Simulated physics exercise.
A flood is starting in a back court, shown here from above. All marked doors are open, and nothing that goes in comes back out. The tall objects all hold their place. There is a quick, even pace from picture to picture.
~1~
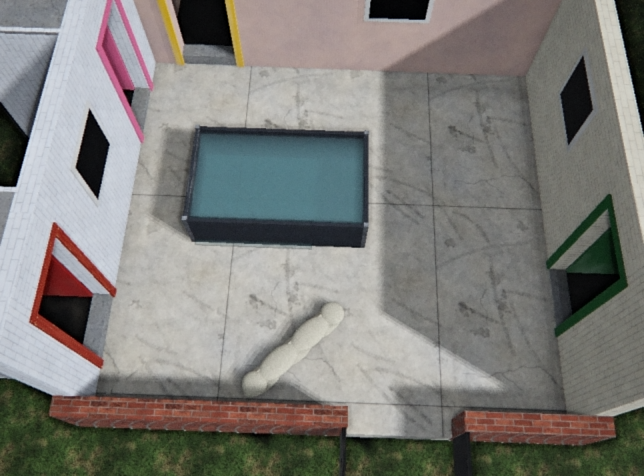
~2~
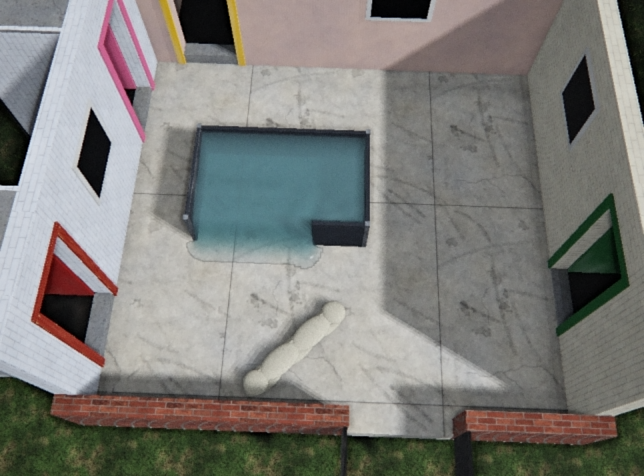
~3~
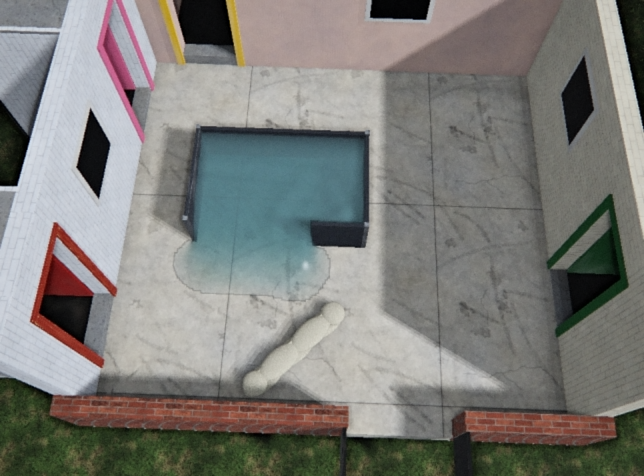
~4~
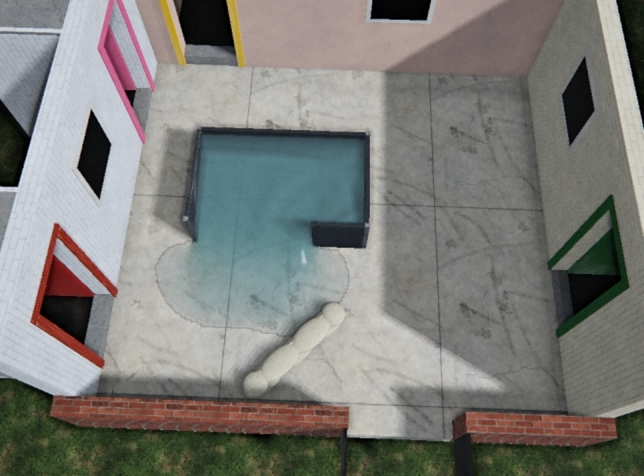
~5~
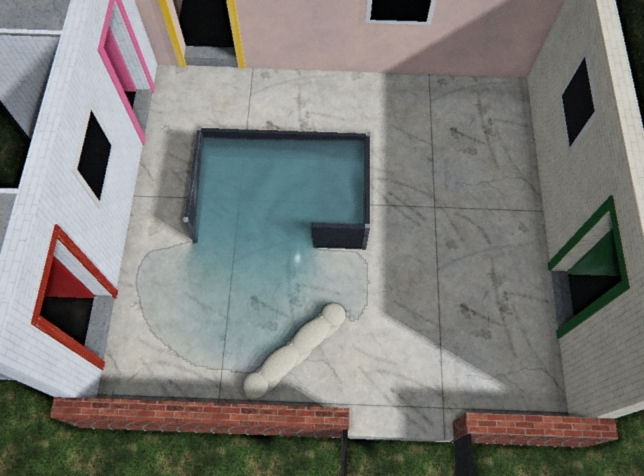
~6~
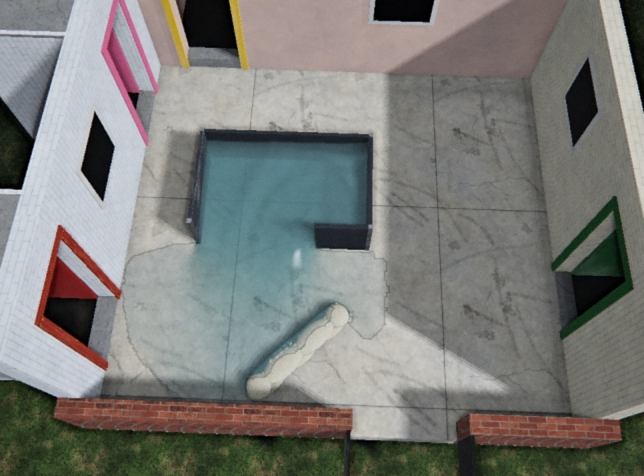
In a walled back court seen from above, a dark-sided tank of blue-green water stands whole and still. Its near side then opens at the left, and water pours onto the pale paving. The rounded pool spreads toward the viewer and sideways, reaching around the lumpy pale barrier lying near the brick wall.
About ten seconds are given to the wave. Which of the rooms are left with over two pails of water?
Red door: Above two buckets; green door: Above two buckets; pink door: Two buckets at most; yellow door: Two buckets at most.
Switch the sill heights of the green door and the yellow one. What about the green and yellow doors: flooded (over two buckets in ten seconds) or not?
Result: Green door comes in below; yellow door ends up above the limit.
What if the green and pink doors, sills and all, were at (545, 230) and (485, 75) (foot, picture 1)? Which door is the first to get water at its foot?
The red door.
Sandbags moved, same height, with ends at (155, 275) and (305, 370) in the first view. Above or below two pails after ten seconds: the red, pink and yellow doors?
Red door falls short, pink door falls short, yellow door falls short.
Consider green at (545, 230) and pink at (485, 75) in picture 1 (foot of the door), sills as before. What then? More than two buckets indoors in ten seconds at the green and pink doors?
Outcome - green door runs over the limit, pink door keeps within bounds.
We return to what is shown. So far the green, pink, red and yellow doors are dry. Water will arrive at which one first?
That would be the red-painted one.
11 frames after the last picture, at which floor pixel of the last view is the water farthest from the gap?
At roughly (479, 422).
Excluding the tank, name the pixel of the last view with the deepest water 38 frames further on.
I'd say near (156, 96).
A moment on, water covers 25 % of the floor; the red door wet at the sill, nothing in, the green door not reached, the pink door not reached, the yellow door not reached.
Next, water covers 30 % of the floor; the red door over two buckets in, the green door not reached, the pink door not reached, the yellow door not reached.
Then, water covers 50 % of the floor; the red door far over two buckets in, the green door not reached, the pink door wet at the sill, nothing in, the yellow door not reached.
Later, water covers 75 % of the floor; the red door far over two buckets in, the green door under two buckets in, the pink door under two buckets in, the yellow door under two buckets in.
In the end, water covers 95 % of the floor; the red door far over two buckets in, the green door over two buckets in, the pink door under two buckets in, the yellow door under two buckets in.
